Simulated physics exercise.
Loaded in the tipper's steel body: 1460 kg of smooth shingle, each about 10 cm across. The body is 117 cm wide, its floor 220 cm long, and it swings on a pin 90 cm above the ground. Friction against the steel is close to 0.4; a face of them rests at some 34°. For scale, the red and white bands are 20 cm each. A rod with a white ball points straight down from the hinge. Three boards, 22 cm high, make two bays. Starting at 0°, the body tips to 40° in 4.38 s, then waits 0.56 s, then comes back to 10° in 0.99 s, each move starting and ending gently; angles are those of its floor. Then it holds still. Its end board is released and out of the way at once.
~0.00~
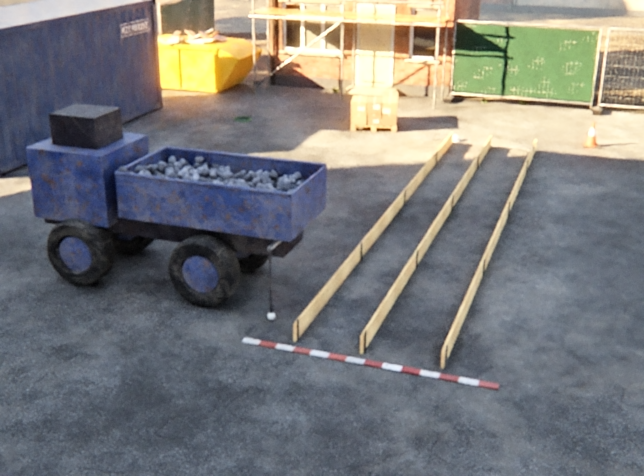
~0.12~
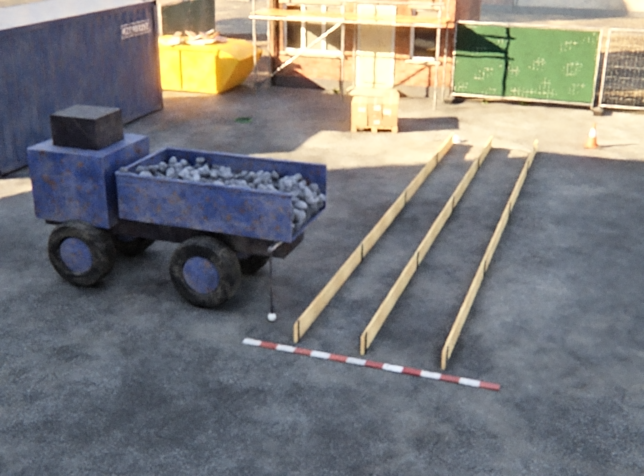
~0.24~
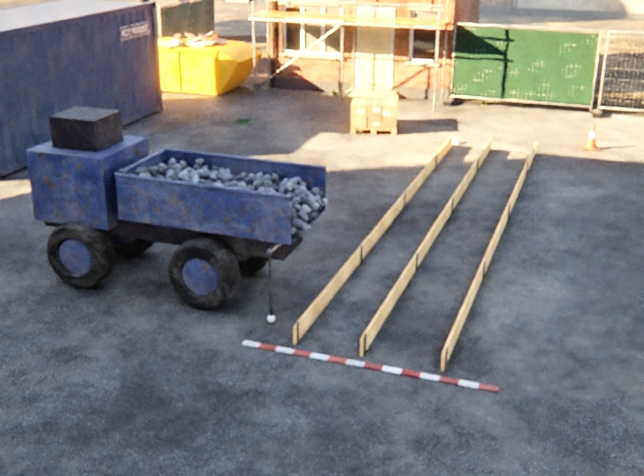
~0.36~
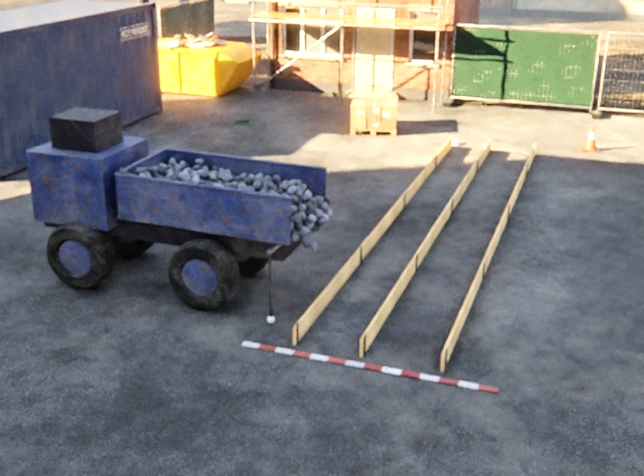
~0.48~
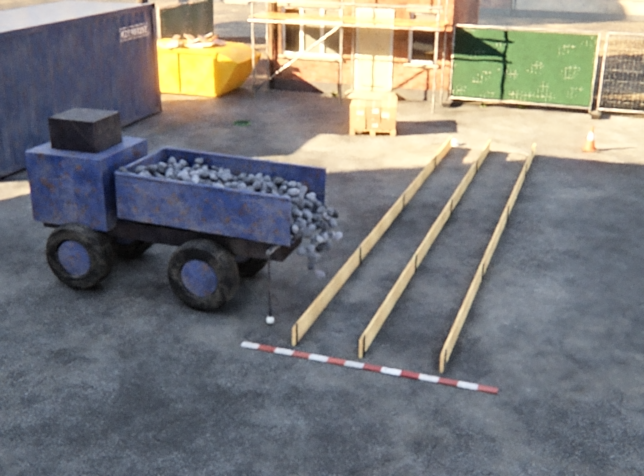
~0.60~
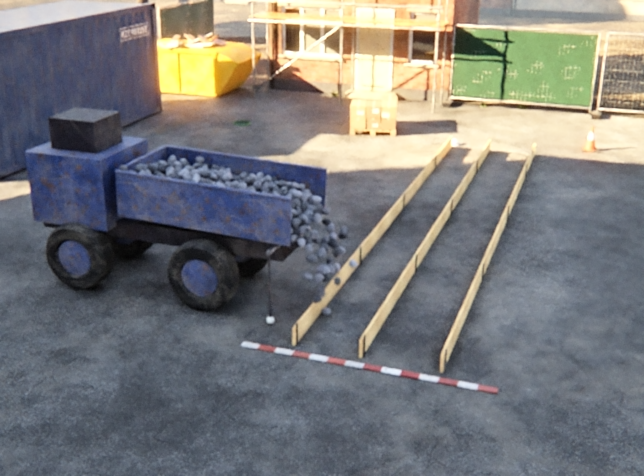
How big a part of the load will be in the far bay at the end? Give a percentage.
About 30 per cent.
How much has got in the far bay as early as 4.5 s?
About 25 per cent by then.
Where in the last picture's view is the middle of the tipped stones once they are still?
Around (364, 302).
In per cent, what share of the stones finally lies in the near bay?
About 60 per cent.
After 3.3 s the floor is at 34°; 33 % in the body, 7 % short of the bays, 58 % in the near bay, 3 % in the far bay; the foremost stones are at (418, 319).
After 4.5 s the floor is at 40°; 0 % in the body, 11 % short of the bays, 62 % in the near bay, 27 % in the far bay; the foremost stones are at (456, 320).
After 6.4 s the floor is at 10°; 0 % in the body, 12 % short of the bays, 60 % in the near bay, 28 % in the far bay; the foremost stones are at (457, 317).
After 9.5 s the floor is at 10°; 0 % in the body, 12 % short of the bays, 60 % in the near bay, 28 % in the far bay; the foremost stones are at (457, 317).
